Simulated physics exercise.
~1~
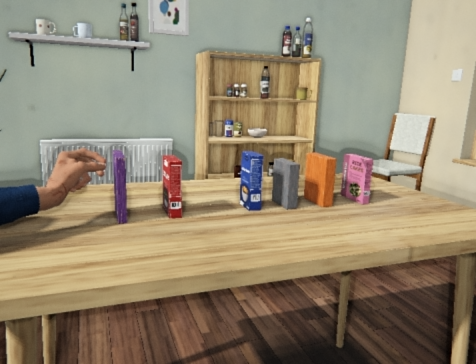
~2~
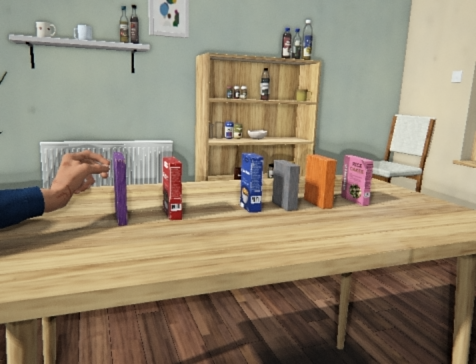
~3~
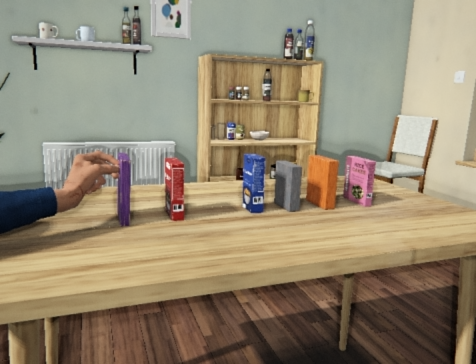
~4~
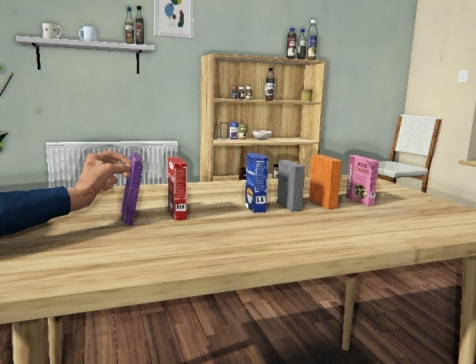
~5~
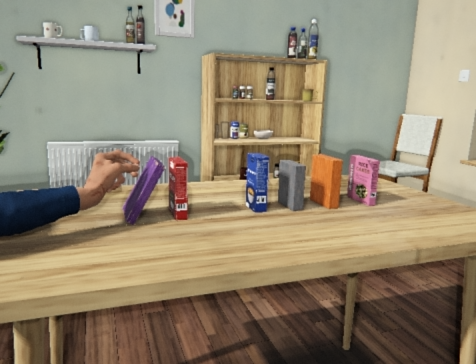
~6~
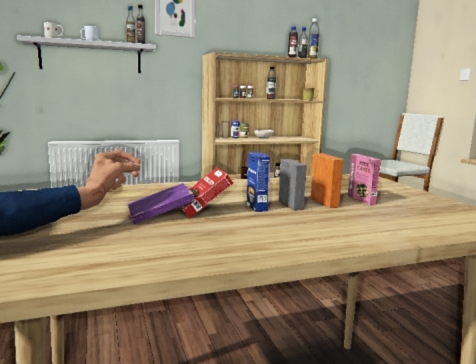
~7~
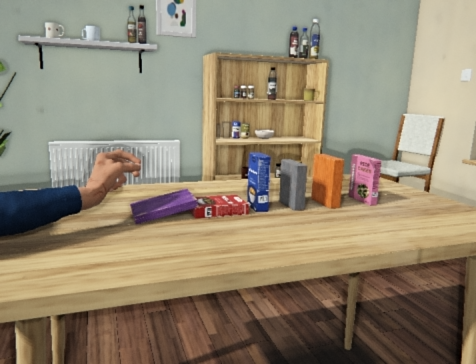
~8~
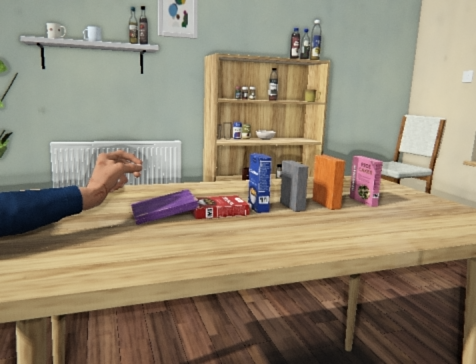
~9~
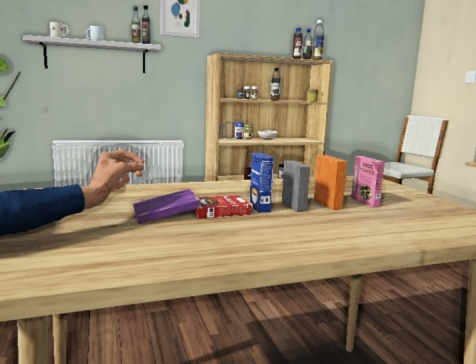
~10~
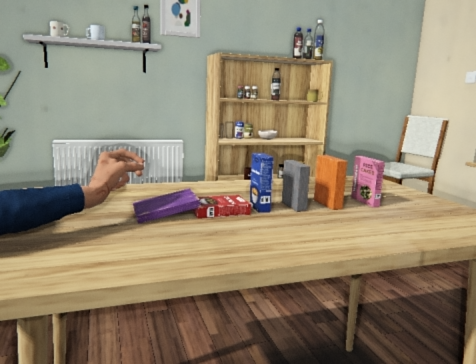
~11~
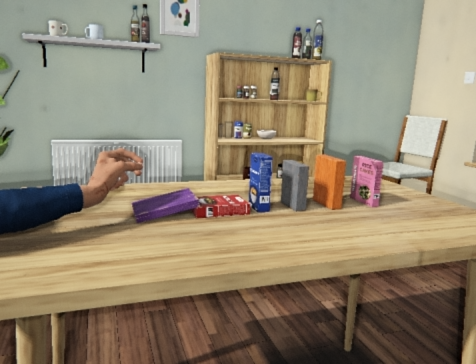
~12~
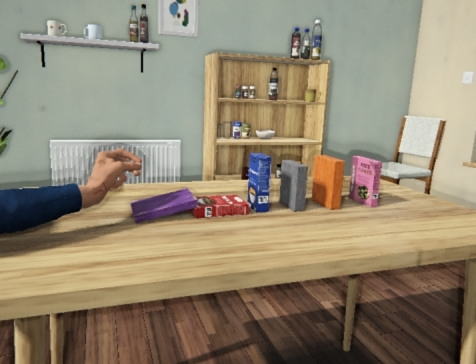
Purple board tipping right from a fingertip push and knocking over a red packet, while the blue, grey, orange and pink ones stay standing.
